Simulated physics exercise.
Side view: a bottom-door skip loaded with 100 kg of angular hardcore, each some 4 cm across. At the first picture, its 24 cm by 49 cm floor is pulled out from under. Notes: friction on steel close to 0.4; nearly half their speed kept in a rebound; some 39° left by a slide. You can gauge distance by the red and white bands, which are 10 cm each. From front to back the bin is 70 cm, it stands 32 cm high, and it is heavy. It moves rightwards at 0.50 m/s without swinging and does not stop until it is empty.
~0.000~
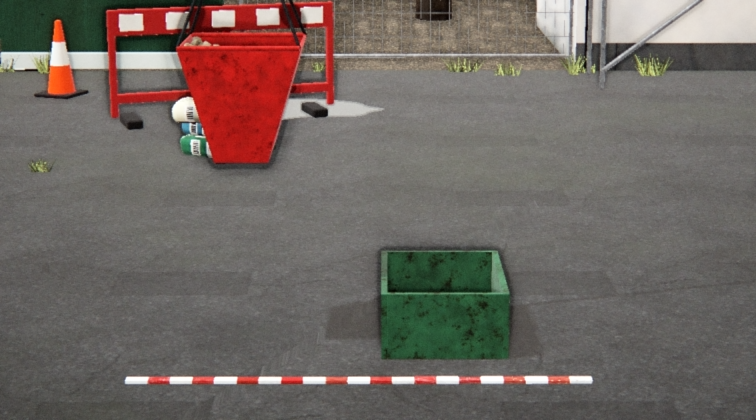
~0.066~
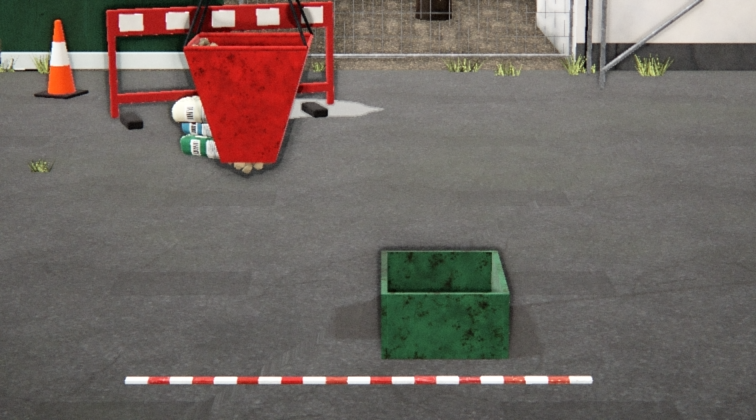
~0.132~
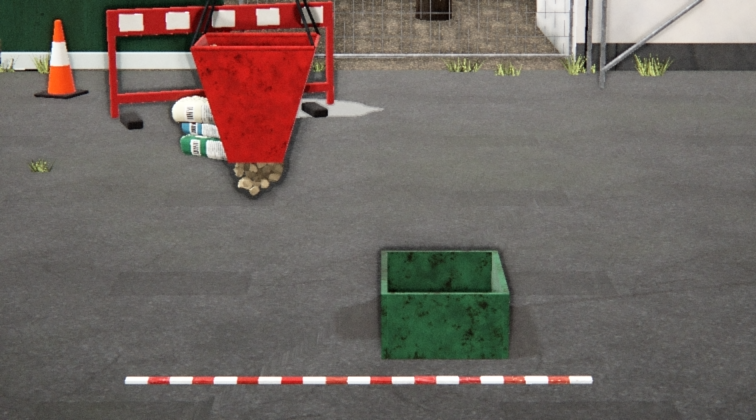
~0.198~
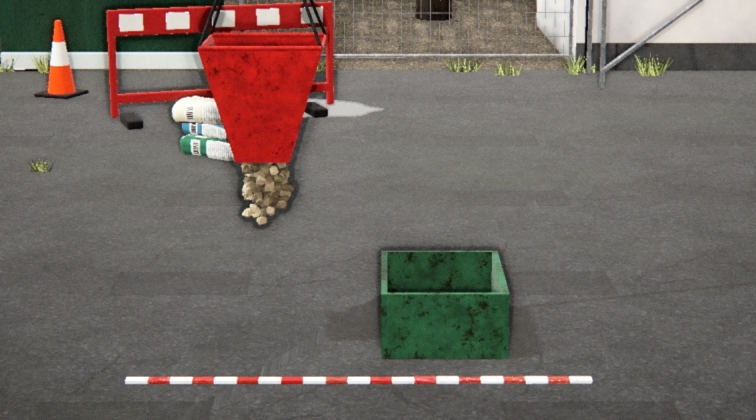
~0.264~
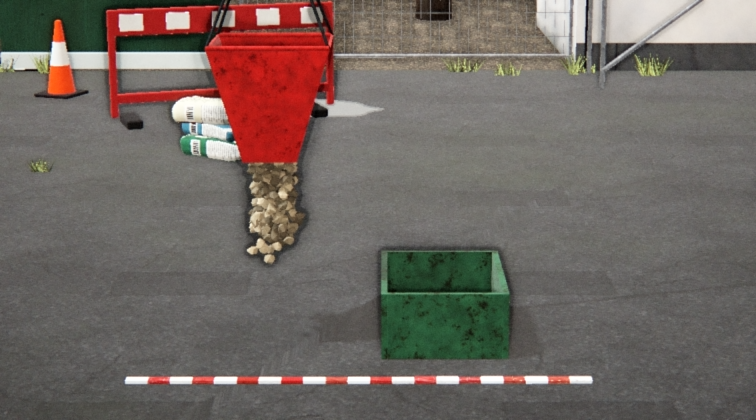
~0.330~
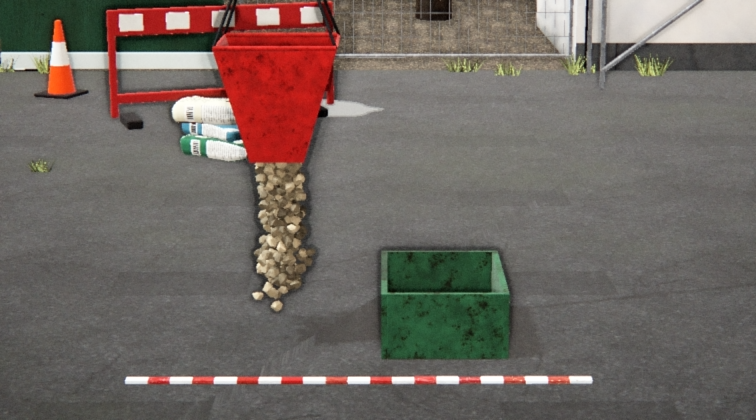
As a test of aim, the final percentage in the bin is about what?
It is about 0 per cent.
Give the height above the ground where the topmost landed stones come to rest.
They end up some 20 centimetres high.
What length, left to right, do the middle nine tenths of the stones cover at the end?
I'd put it at close to 60 cm.
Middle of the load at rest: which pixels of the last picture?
Centre at rest: Roughly (326, 323).
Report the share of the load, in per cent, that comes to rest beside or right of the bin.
0 %.
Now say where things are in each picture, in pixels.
The outlet is at (241, 152); nothing has dropped yet, in the first frame.
The outlet is at (248, 152); 4 % is out, in the second frame.
The outlet is at (255, 152); 11 % is out, the lowest stones still above the rim at (257, 179), 79 cm up, in the third frame.
The outlet is at (262, 152); 20 % is out, the lowest stones still above the rim at (264, 207), 65 cm up, in the fourth frame.
The outlet is at (269, 152); 31 % is out, the lowest stones still above the rim at (271, 244), 47 cm up, in the fifth frame.
The outlet is at (276, 152); 41 % is out, the lowest stones still above the rim at (278, 263), 36 cm up, in the sixth frame.
After 0.7 s, 1 % in the bottom-door skip, 99 % falling or lying left of the bin; the stones farthest right are at (376, 325).
After 1.1 s, 0 % in the bottom-door skip, 99 % falling or lying left of the bin, 1 % falling or lying beside or right of the bin; the stones farthest right are at (399, 309).
After 1.7 s, 0 % in the bottom-door skip, 99 % falling or lying left of the bin, 1 % falling or lying beside or right of the bin; the stones farthest right are at (406, 308).
After 2.6 s, 0 % in the bottom-door skip, 99 % falling or lying left of the bin, 1 % falling or lying beside or right of the bin; the stones farthest right are at (406, 308).
After 4.5 s, 0 % in the bottom-door skip, 99 % left of the bin, 1 % beside or right of the bin; the stones farthest right are at (406, 308).
